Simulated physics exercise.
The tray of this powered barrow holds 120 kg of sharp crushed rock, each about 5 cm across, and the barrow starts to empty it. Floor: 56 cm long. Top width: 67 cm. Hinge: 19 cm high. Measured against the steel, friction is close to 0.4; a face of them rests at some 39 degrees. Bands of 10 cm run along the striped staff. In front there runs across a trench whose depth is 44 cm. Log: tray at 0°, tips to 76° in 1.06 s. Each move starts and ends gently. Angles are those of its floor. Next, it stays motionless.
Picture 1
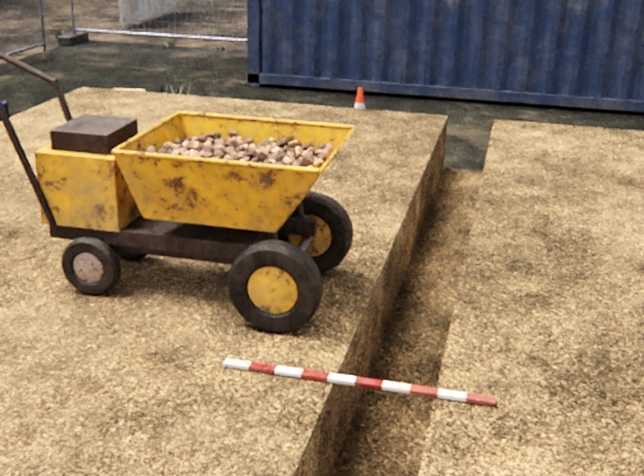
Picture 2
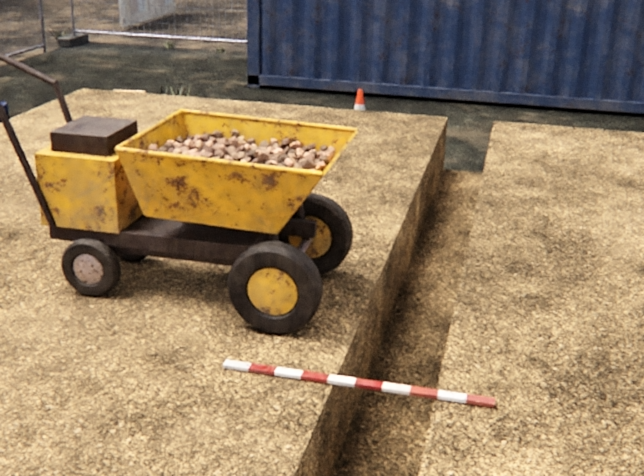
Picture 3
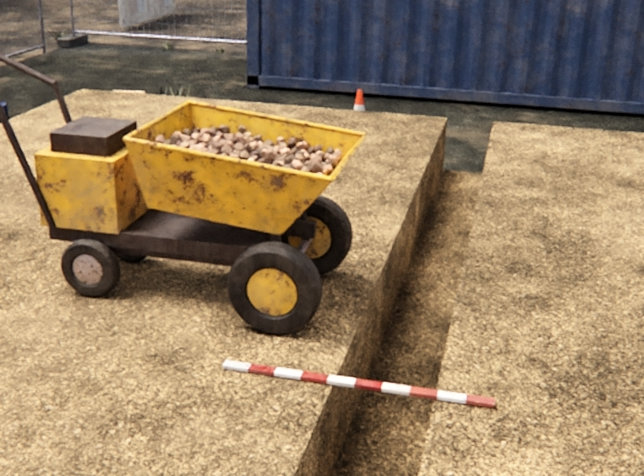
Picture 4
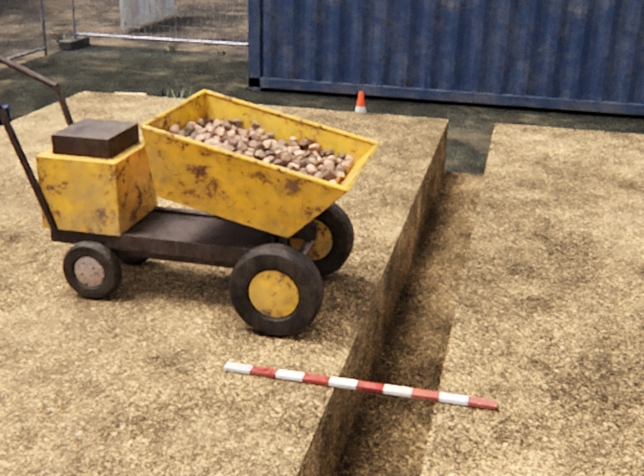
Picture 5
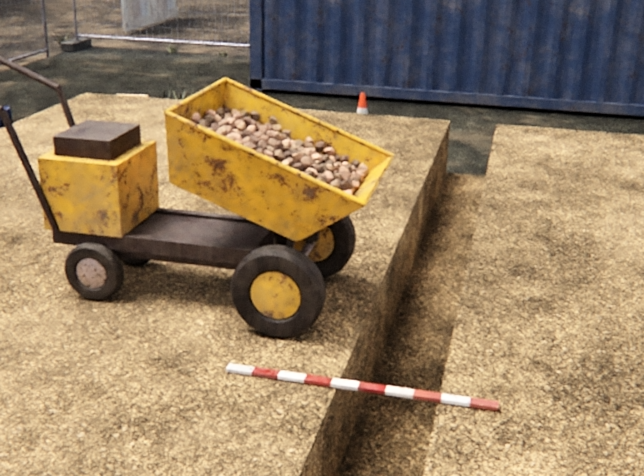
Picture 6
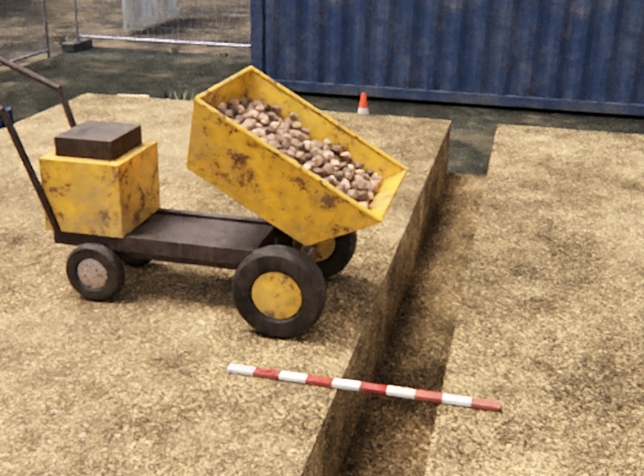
Yellow powered barrow standing beside a trench, its stone-filled tray tilting steadily forward to the right, rear end rising steeply.
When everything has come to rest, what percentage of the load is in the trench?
About 66 per cent.
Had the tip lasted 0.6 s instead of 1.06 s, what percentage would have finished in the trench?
Roughly 45% would finish there.
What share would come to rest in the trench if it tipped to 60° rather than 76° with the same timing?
Share in trench: Approx. 15%.
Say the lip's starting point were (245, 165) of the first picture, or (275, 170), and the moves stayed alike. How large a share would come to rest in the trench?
About 95 and 95 per cent.
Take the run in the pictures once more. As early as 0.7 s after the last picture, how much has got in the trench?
10 per cent, give or take.
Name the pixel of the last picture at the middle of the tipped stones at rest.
Somewhere around (436, 384) in the last picture.
Then, 0.4 s after the last picture the floor is at 65°, 100 % in the tray; the foremost stones are at (408, 257).
Then, 0.7 s after the last picture the floor is at 76°, 73 % in the tray, 11 % in the trench, 16 % past the trench; the foremost stones are at (518, 338).
Then, 1.1 s after the last picture the floor is at 76°, 39 % in the tray, 30 % in the trench, 31 % past the trench; the foremost stones are at (610, 332).
Then, 3.0 s after the last picture the floor is at 76°, 4 % in the tray, 66 % in the trench, 30 % past the trench; the foremost stones are at (635, 336).
